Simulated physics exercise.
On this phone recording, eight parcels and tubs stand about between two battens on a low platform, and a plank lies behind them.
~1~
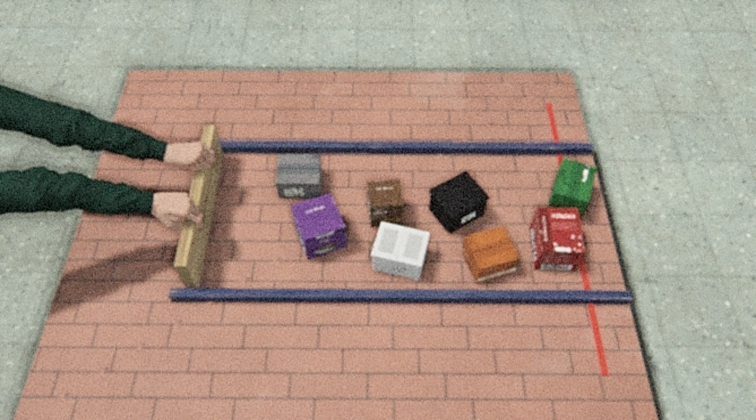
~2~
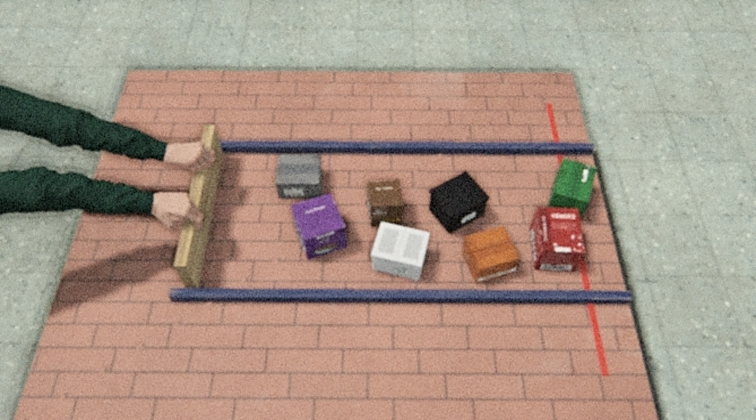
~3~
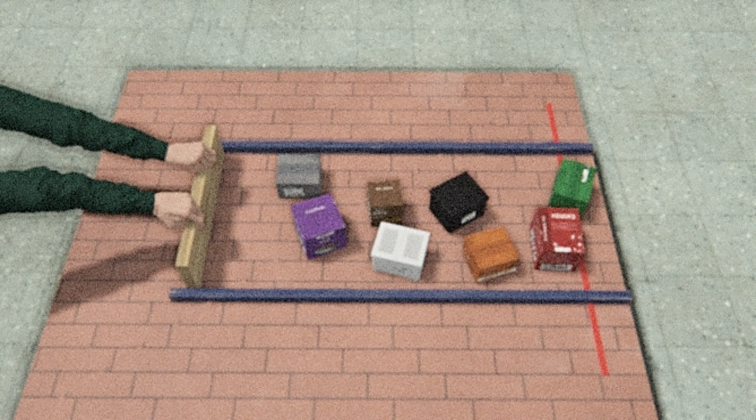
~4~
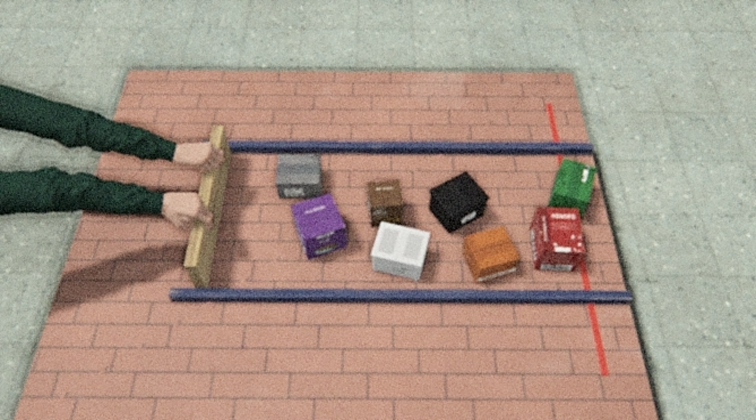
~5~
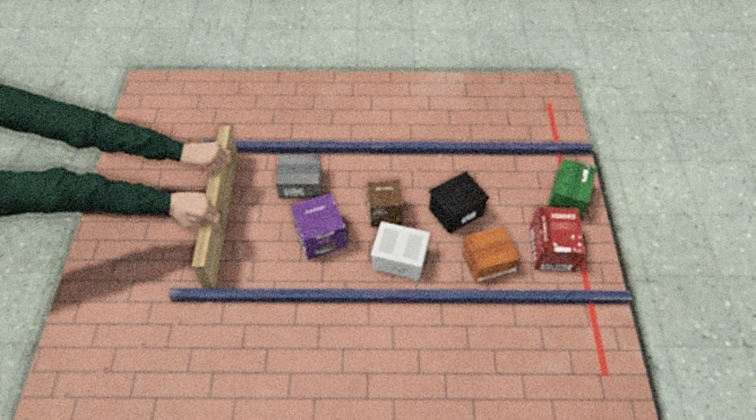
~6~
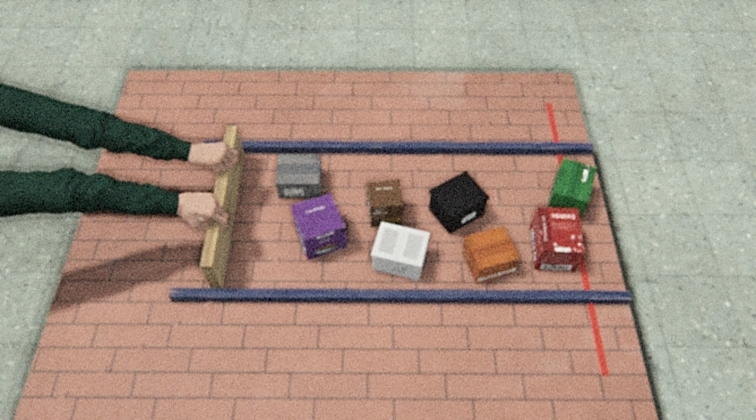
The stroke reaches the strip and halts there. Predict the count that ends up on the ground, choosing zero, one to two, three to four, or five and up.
The count is five and up.
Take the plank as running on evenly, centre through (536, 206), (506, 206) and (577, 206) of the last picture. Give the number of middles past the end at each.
3; 2; 5.
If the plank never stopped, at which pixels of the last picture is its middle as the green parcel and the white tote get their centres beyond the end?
(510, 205) and (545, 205), roughly.
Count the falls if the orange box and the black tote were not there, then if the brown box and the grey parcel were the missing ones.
The first count is 4 and the second is 4.
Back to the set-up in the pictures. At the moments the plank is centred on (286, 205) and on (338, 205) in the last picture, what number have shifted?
The counts are 1 and 4.
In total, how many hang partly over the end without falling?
Answer: 2.
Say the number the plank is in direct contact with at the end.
Counting them up gives 3.
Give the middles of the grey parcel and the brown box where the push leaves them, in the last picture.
The grey parcel comes to rest at (588, 173), and the brown box comes to rest at (590, 201).
Early on, none off yet; green parcel at rest near (572, 190); red box at rest near (556, 239); orange box at rest near (490, 255).
Finally, the number that fall off is five or more; lost, white tote, black tote, orange box, red box and green parcel.
